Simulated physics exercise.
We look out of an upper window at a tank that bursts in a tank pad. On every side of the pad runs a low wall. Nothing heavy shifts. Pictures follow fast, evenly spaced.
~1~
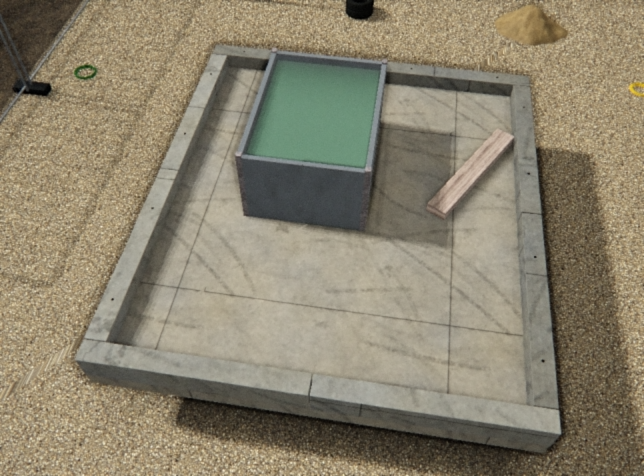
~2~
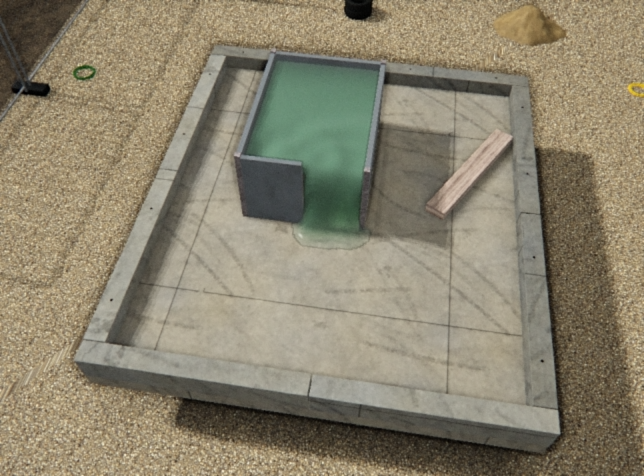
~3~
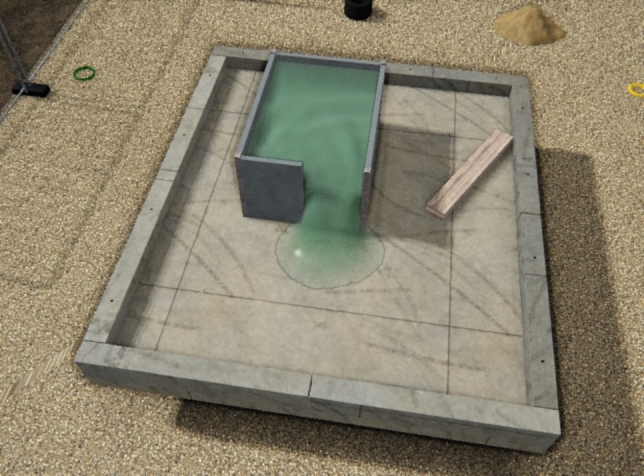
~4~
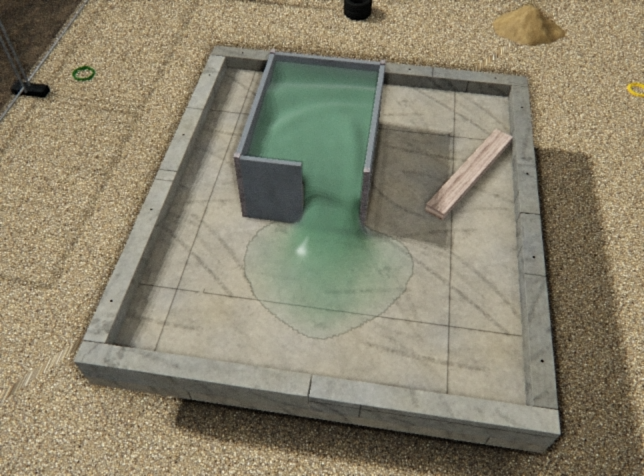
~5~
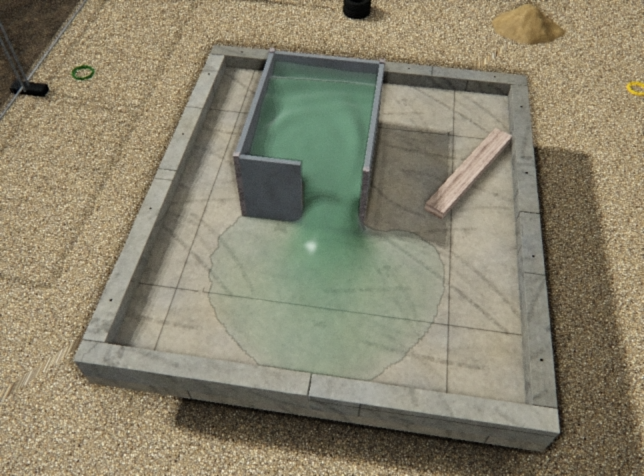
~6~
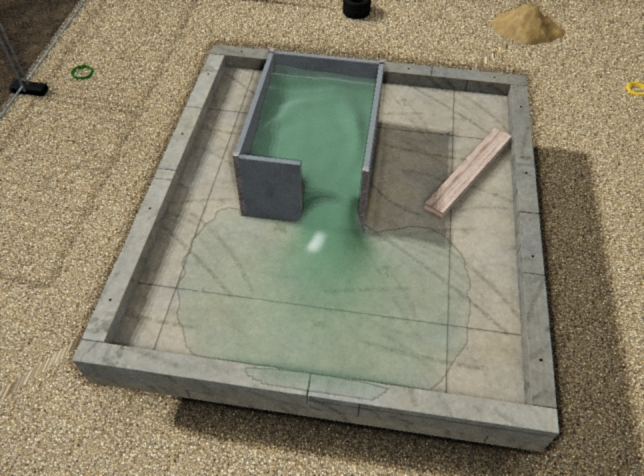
The clip shows a grey tank of green water standing inside a low-walled concrete pad; part of its near side opens, and water pours out, spreading in a widening sheet across the floor to the near wall.
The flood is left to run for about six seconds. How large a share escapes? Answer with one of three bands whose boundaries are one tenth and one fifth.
The share is between one tenth and one fifth.
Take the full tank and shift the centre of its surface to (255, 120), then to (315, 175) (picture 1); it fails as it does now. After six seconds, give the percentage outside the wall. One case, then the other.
20%, then 24%.
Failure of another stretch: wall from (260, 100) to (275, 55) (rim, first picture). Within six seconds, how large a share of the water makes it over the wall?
Around 34 percent.
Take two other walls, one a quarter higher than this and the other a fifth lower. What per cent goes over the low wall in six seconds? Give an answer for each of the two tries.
Roughly 6 per cent, then roughly 22 per cent.
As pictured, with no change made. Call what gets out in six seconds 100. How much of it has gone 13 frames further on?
Roughly 75 percent.
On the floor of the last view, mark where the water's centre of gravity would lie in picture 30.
Near (333, 237).
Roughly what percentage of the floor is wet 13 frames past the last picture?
50 %.
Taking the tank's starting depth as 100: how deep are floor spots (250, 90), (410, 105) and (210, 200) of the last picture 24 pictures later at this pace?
Some 4, 0 and 4 in a hundred.
A moment on, water covers 40 % of the floor; the low wall has let 0 % over.
Next, water covers 40 % of the floor; the low wall has let 2 % over.
Then, water covers 45 % of the floor; the low wall has let 11 % over.
Later, water covers 65 % of the floor; the low wall has let 14 % over.
In the end, water covers 80 % of the floor; the low wall has let 15 % over.
